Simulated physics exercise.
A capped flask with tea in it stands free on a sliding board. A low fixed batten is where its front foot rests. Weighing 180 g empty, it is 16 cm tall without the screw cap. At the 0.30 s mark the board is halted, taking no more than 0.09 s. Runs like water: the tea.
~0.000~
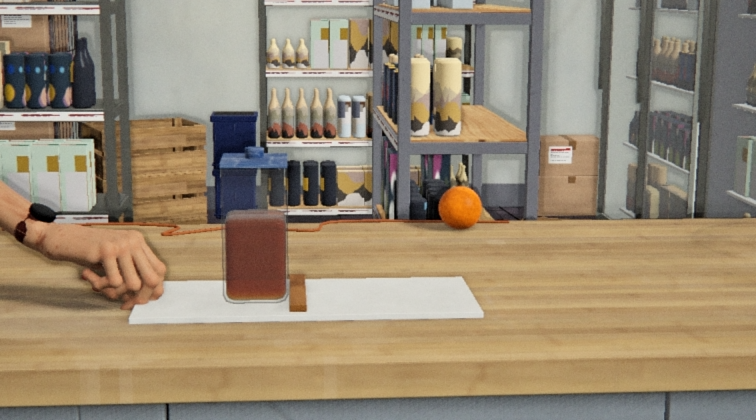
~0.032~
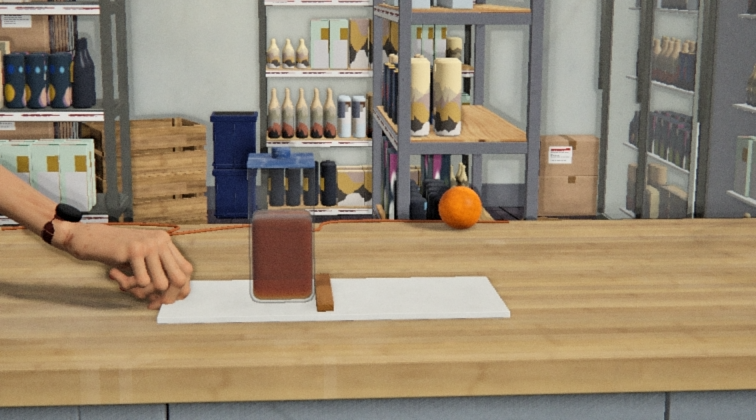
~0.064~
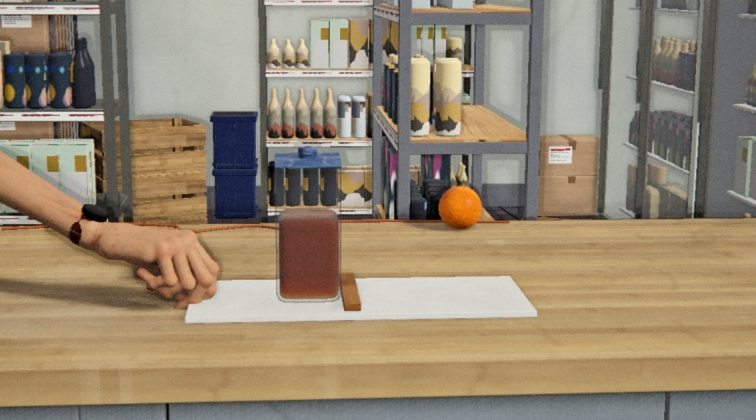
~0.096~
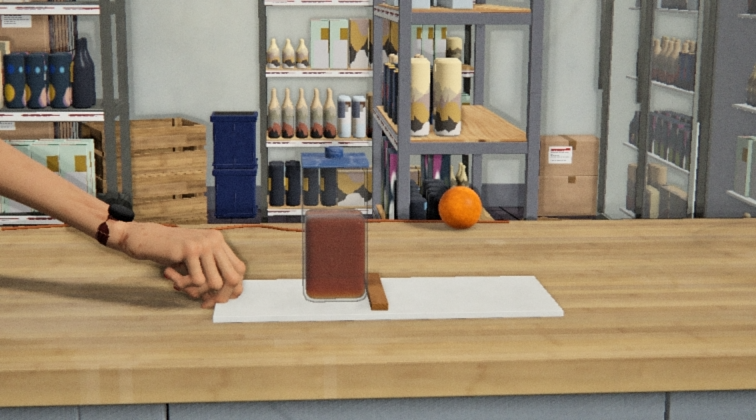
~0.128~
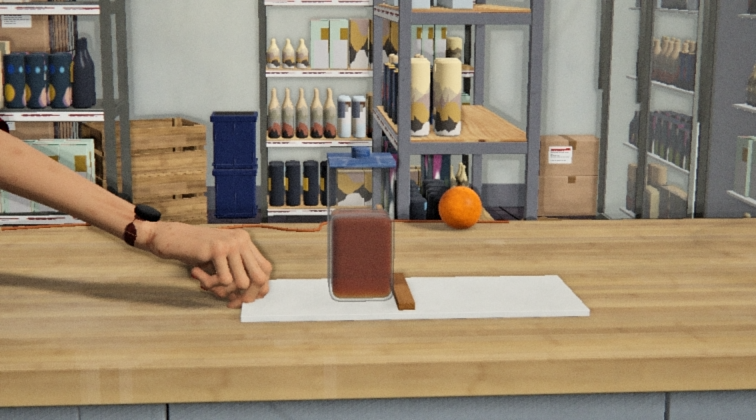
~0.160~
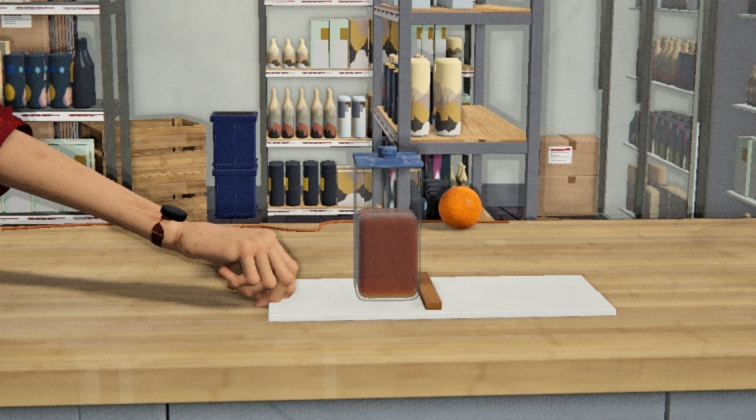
A white board carrying a capped flask of reddish-brown tea and a small wooden block slid steadily to the right across a wooden counter, a hand at its left end moving along with it.
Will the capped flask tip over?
Yes.
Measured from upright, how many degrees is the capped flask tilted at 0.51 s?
I'd put it at close to 36 degrees off upright.
Then, 0.39 s in, the board moves at 0.00 m/s; the capped flask leans 11°.
Then, 0.51 s in, the capped flask leans 36°.
Then, 0.67 s in, the capped flask lies on its side.
Then, 0.89 s in, the capped flask lies on its side.
Finally, the capped flask lies on its side.
